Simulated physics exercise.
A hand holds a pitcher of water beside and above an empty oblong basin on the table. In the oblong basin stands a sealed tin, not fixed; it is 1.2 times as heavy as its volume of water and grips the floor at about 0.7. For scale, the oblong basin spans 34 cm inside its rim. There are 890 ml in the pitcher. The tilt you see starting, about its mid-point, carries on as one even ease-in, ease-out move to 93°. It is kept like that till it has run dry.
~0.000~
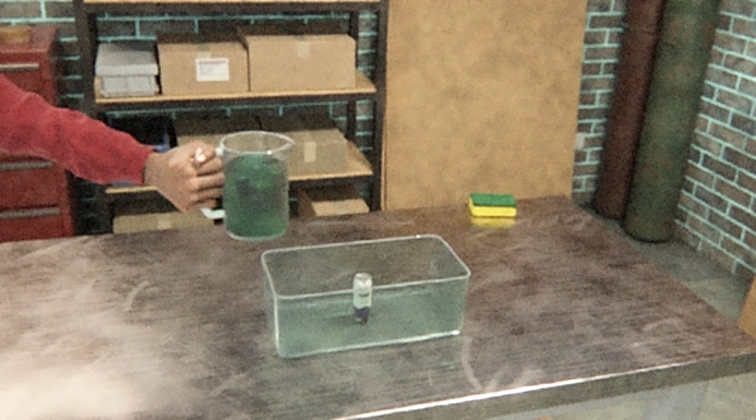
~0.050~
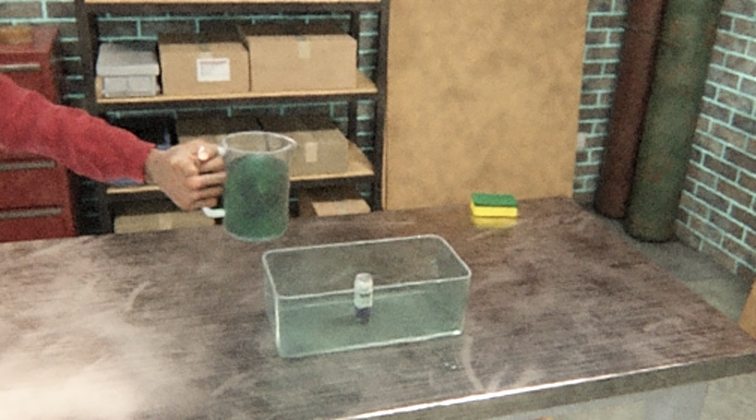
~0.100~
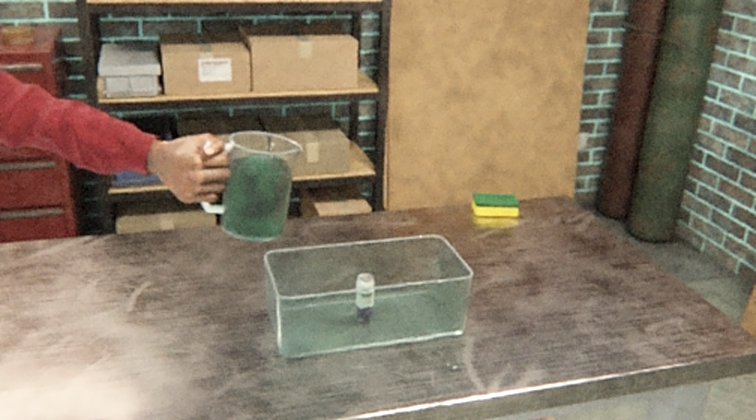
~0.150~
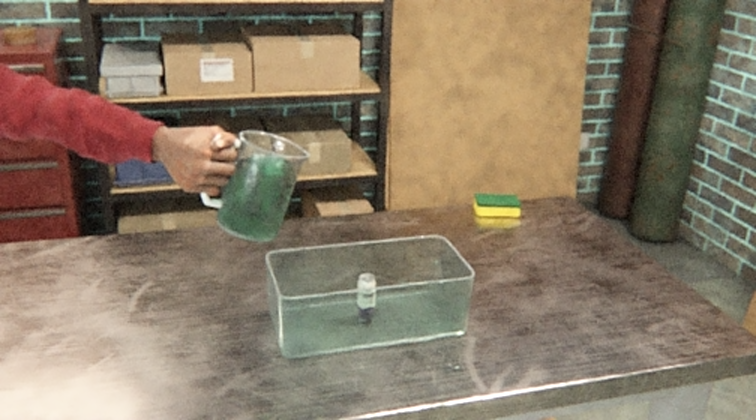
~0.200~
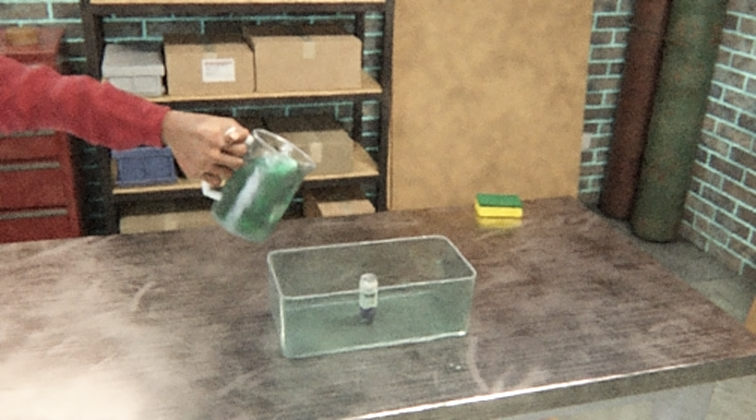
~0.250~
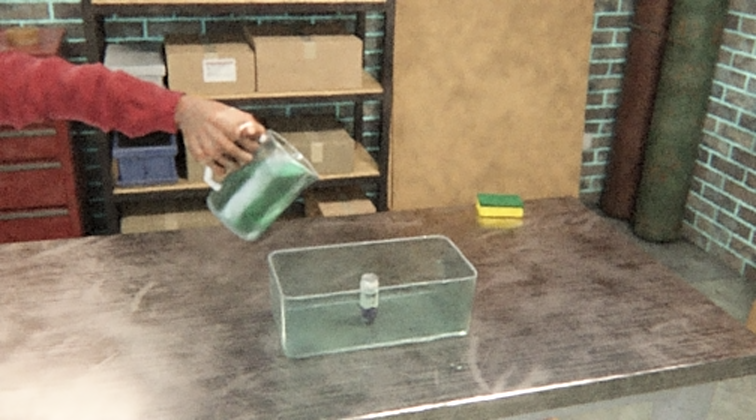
In a brick-walled workshop, a hand in a red sleeve held a clear pitcher of greenish water above a metal-topped table and steadily tilted it rightward, near a glass basin with a small tin inside.
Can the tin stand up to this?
It goes over.
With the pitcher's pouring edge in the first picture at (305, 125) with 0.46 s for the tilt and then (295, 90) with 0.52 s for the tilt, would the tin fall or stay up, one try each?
First it remains upright; then it stays up.
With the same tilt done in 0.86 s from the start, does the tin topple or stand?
The tin goes over.
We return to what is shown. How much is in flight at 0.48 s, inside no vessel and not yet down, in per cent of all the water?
About 22 per cent.
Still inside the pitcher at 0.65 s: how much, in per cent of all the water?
Some 40 per cent.
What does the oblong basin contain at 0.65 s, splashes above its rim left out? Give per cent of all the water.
Near 36 in a hundred.
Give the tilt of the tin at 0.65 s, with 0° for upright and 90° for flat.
Near 0° from upright.
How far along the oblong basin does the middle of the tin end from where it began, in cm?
Some 12.5 cm.
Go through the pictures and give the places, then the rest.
It leans 0°; its right rim is at (294, 141); the water meets the walls at (223, 165) and (285, 161); the oblong basin's rim runs from (268, 275) to (455, 255); the tin's top is at (363, 279), in the first frame.
It leans 2°; its right rim is at (296, 143); the water meets the walls at (225, 165) and (287, 162), in the second frame.
It leans 8°; its right rim is at (302, 147); the water meets the walls at (228, 165) and (291, 163), in the third frame.
It leans 18°; its right rim is at (310, 154); the water meets the walls at (229, 176) and (296, 164), in the fourth frame.
It leans 30°; its right rim is at (316, 165); the water meets the walls at (226, 185) and (304, 167), in the fifth frame.
It leans 44°; its right rim is at (320, 177); the water meets the walls at (217, 188) and (316, 172), in the sixth frame.
Then, 0.48 s in, the tilt is 92° and 73 per cent is still to pour; the tin stands where it began.
Then, 0.65 s in, the tilt is 93° and 41 per cent is still to pour; the tin stands 4 cm from where it began.
Then, 0.83 s in, the tilt is 93° and 21 per cent is still to pour; the tin leans 46°.
Then, 1.02 s in, the tilt is 93° and 12 per cent is still to pour; the tin lies on its side.
Finally, the tin lies on its side.
